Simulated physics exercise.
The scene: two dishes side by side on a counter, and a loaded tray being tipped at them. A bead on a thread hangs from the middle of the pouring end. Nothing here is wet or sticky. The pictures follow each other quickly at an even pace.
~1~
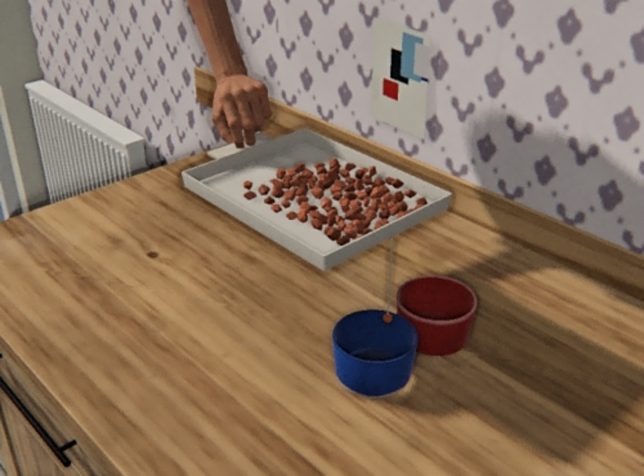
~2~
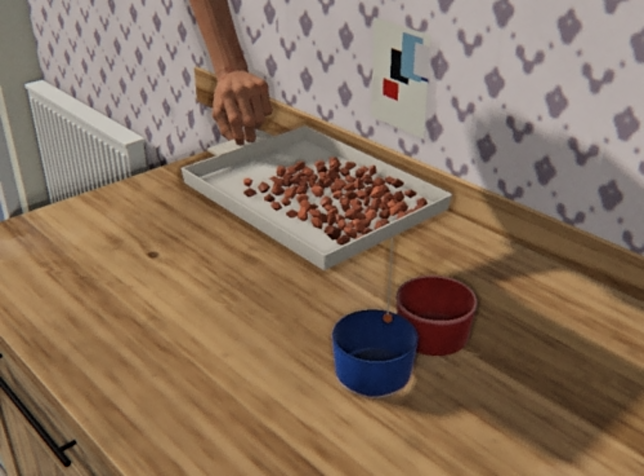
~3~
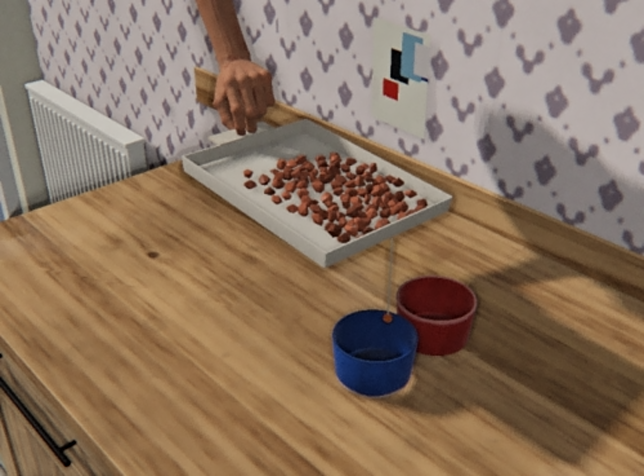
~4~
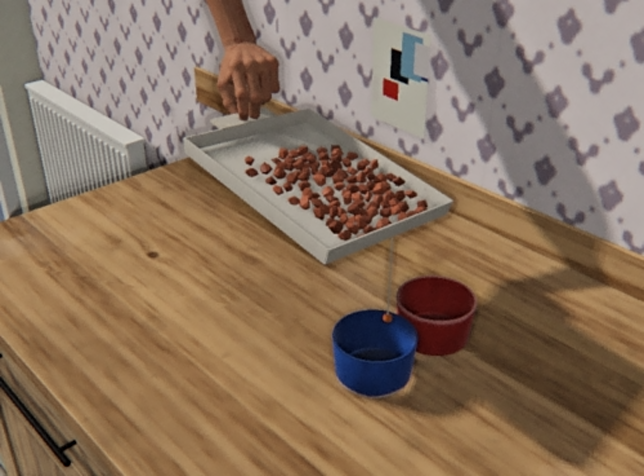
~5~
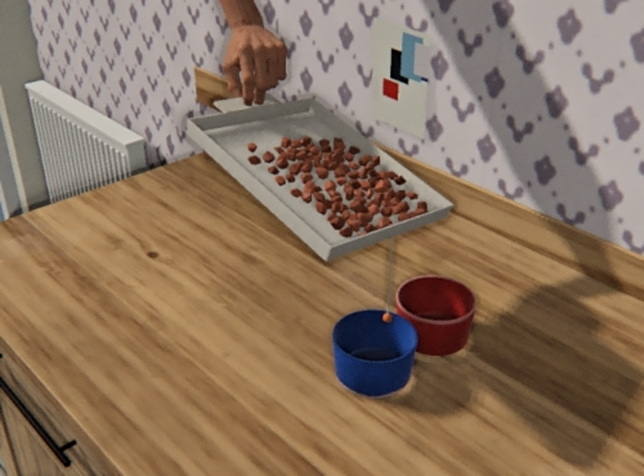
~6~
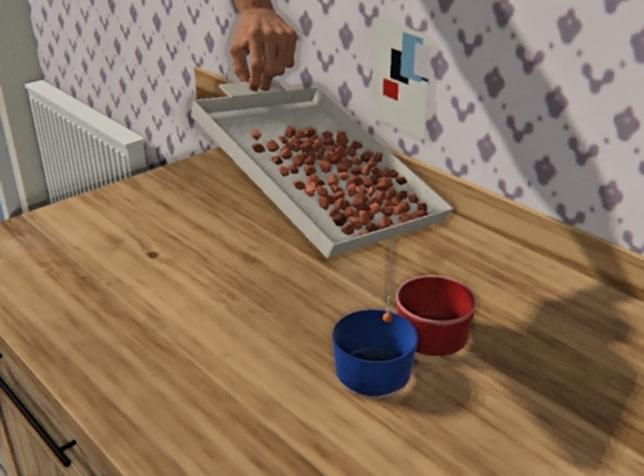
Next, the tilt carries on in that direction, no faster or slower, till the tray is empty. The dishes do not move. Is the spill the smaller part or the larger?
Together they catch the larger part.
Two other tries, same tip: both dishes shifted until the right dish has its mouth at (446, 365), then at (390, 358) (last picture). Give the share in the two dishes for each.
First some 0, then 0 per cent.
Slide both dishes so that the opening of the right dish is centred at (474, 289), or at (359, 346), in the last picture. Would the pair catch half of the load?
First most of it, then the smaller part.
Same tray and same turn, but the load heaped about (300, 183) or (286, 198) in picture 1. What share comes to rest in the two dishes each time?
Near 70 % and 60 %.
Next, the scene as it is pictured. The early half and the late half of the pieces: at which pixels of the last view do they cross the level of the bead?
Around (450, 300) and then (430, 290).
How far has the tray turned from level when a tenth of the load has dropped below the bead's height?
Around 90° of tilt.
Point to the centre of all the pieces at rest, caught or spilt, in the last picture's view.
At about (441, 332).
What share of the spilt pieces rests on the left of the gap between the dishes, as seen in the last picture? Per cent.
Near 0 %.
Shortly afterwards, tray tipped steeply; the whole lot on the tray.
Next, tray tipped past a quarter turn; near a quarter on the tray; near a third in the right dish; near a quarter outside both; a little in the air.
Some moments later, tray tipped past a quarter turn; only a few in the left dish; near two thirds in the right dish; near a third outside both.
In the end, tray tipped past a quarter turn; only a few in the left dish; near two thirds in the right dish; near a third outside both.
